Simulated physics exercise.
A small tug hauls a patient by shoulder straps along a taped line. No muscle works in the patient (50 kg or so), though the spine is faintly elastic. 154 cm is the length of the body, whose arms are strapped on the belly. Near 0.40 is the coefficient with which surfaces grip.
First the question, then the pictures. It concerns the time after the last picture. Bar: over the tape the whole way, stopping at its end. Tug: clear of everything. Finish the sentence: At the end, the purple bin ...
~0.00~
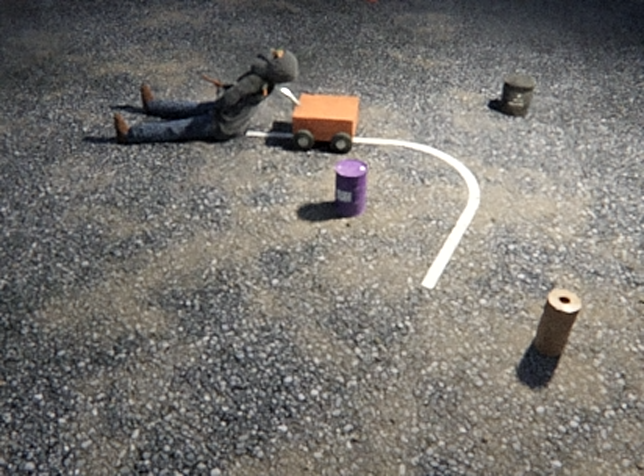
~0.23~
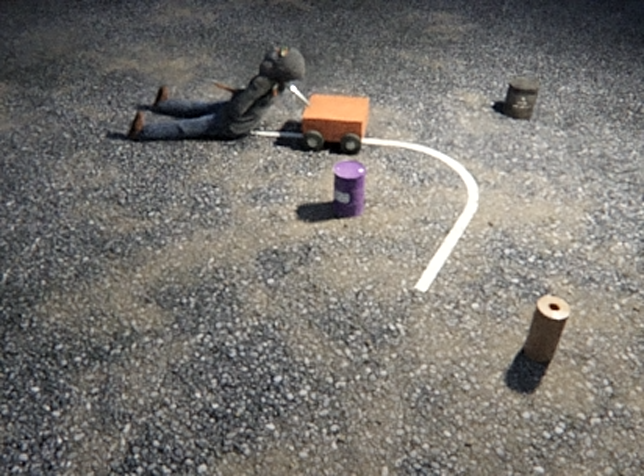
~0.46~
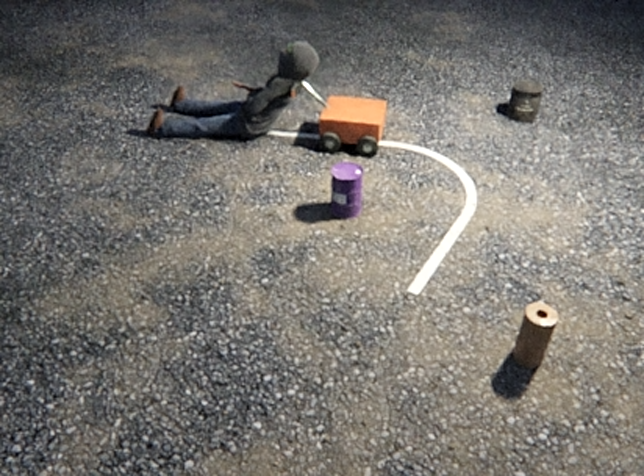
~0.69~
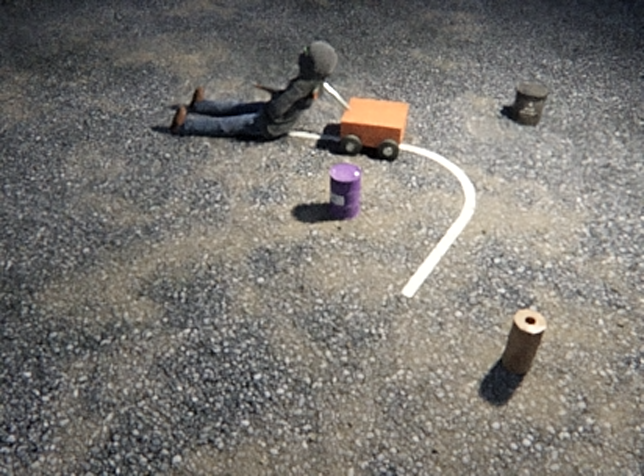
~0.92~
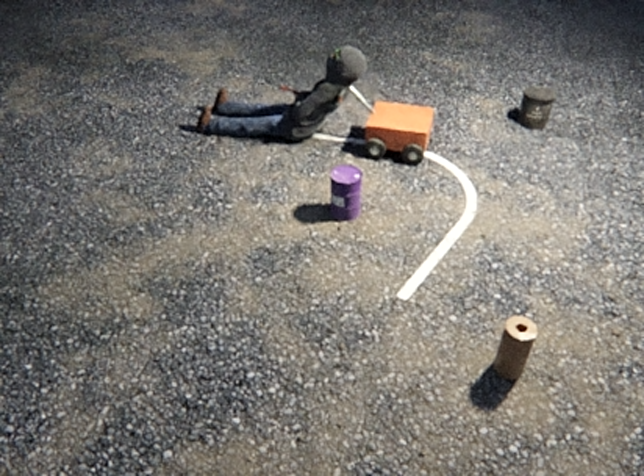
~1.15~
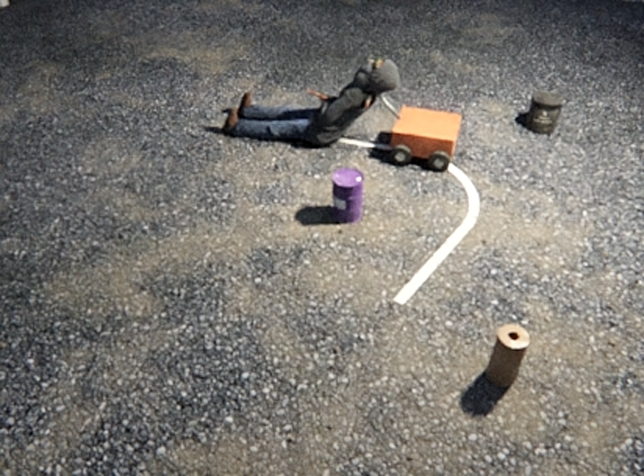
At the end, the purple bin is where it was.
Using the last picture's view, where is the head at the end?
The head finishes near (396, 237).
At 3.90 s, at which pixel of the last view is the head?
Estimate: About (425, 197).
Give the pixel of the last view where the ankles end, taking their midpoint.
Estimate: About (426, 193).
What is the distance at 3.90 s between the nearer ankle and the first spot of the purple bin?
About 60 cm.
After 1.90 s the purple bin is where it stood, near (348, 196) in the last picture's view; the black bucket where it stood; the nearer ankle is 102 cm from that spot.
After 2.60 s the purple bin is where it stood, near (348, 196) in the last picture's view; the black bucket where it stood; the nearer ankle is 84 cm from that spot.
After 3.20 s the purple bin is where it stood, near (348, 196) in the last picture's view; the black bucket where it stood; the nearer ankle is 77 cm from that spot.
After 3.90 s the purple bin is where it stood, near (348, 196) in the last picture's view; the black bucket where it stood; the nearer ankle is 62 cm from that spot.
By 4.6 s, purple bin stays put; brown post stays put; black bucket stays put.
